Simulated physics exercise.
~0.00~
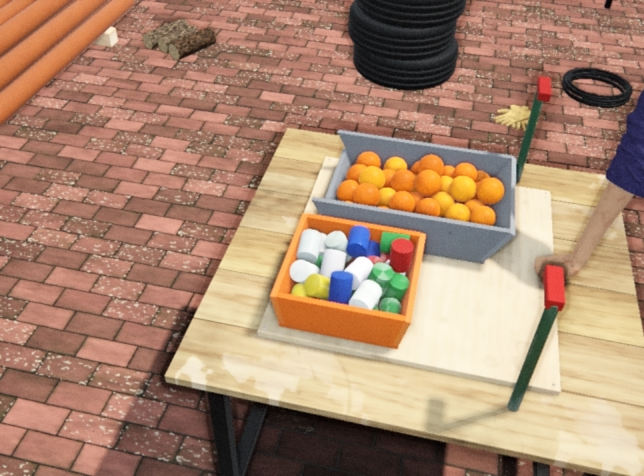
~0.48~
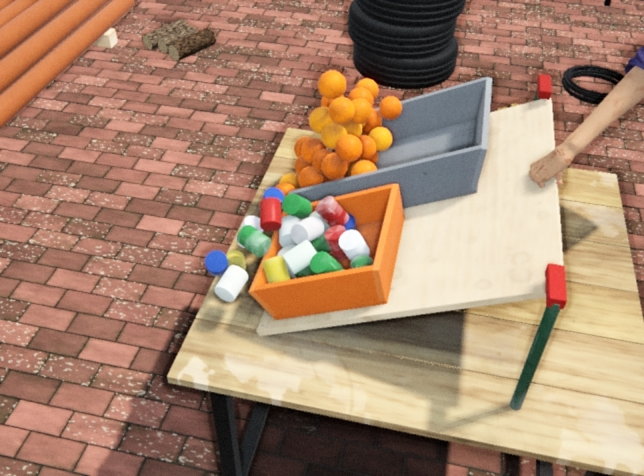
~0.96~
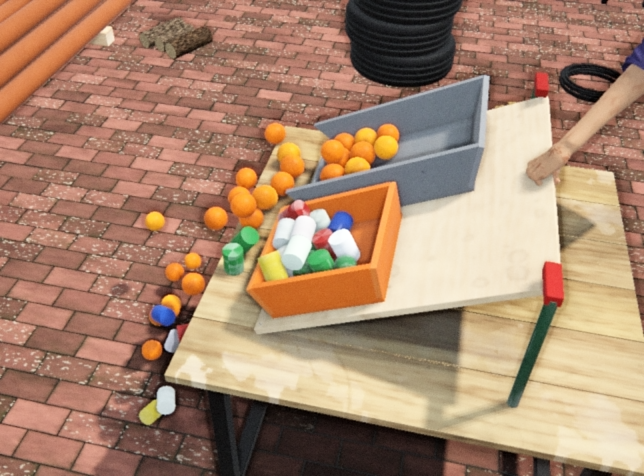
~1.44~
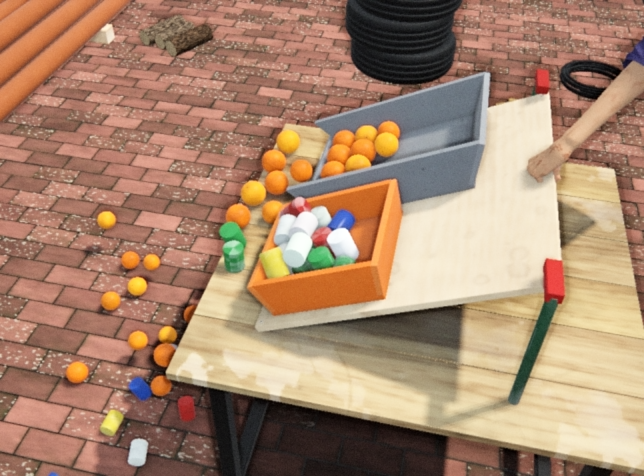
A hand reaches in from the right to a pale board on a light wooden table, seen from above on a red brick pavement. On the board sit a grey crate heaped with oranges and, nearer, an orange crate of colourful jars; black tyres and orange pipes lie behind. The board's right end rises, tipping both crates leftward, and oranges and jars surge over their left ends. The board halts aslant while pieces tumble off the table and scatter across the bricks. Finally, the board stays tilted, with most jars still in their crate but only a few oranges in theirs.
